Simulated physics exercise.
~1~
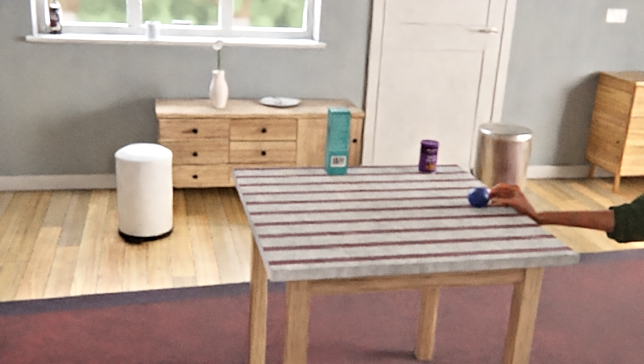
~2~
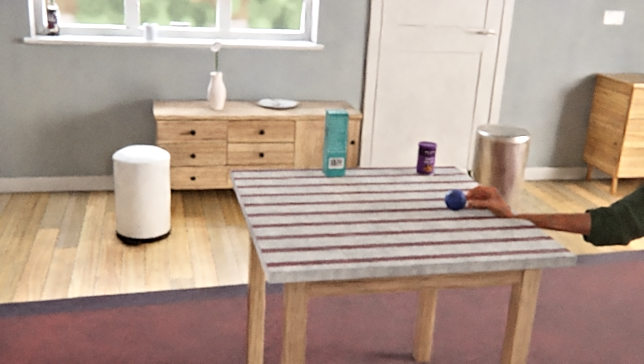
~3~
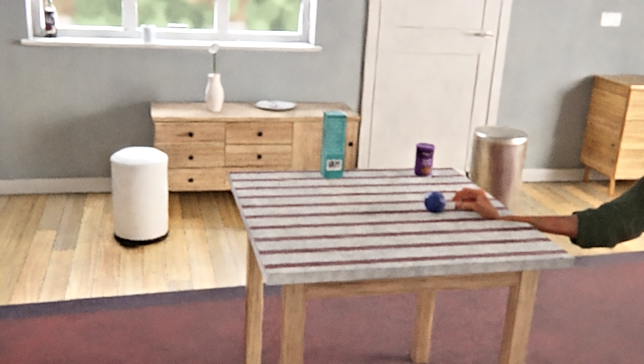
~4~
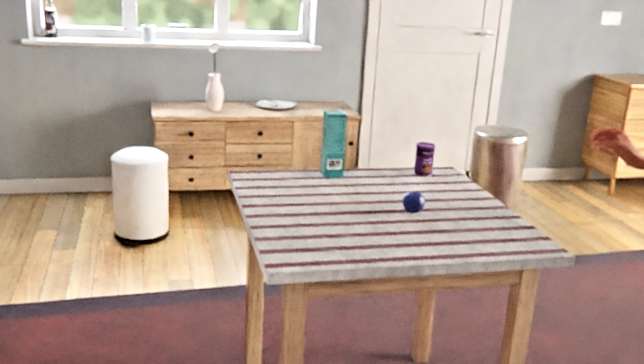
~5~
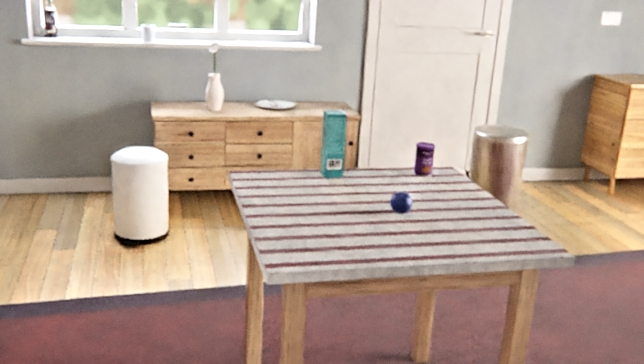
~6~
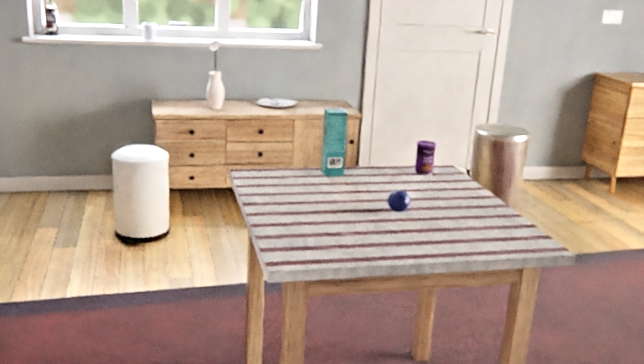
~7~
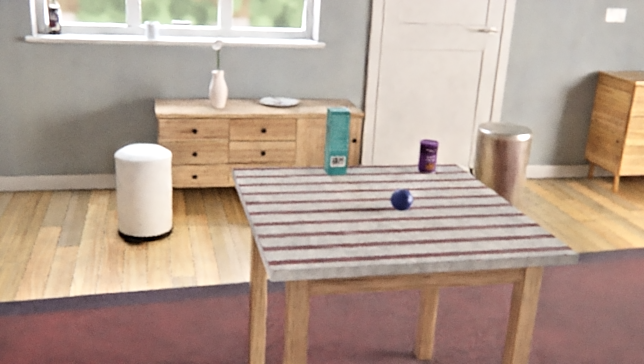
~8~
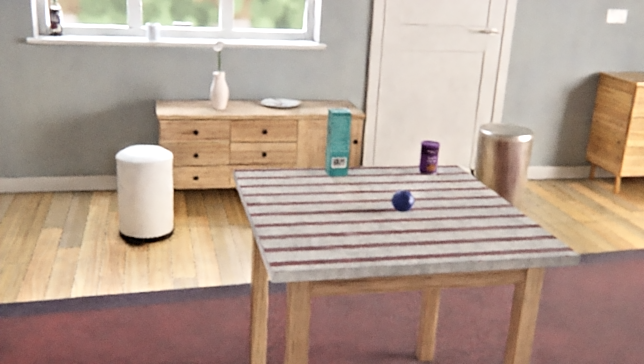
In a room with grey walls and a wooden floor, a slightly swaying view looks down on a striped table, with a wooden sideboard, a white bin and a door behind it. A turquoise carton stands towards the back of the table, a purple tin stands to its right, and a blue ball sits near the right side under a hand. The hand pushes the ball left across the tabletop, then lets go and draws back to the right. The ball carries on left alone, slows and stops near the middle, still on the table, while the carton and tin stay put.
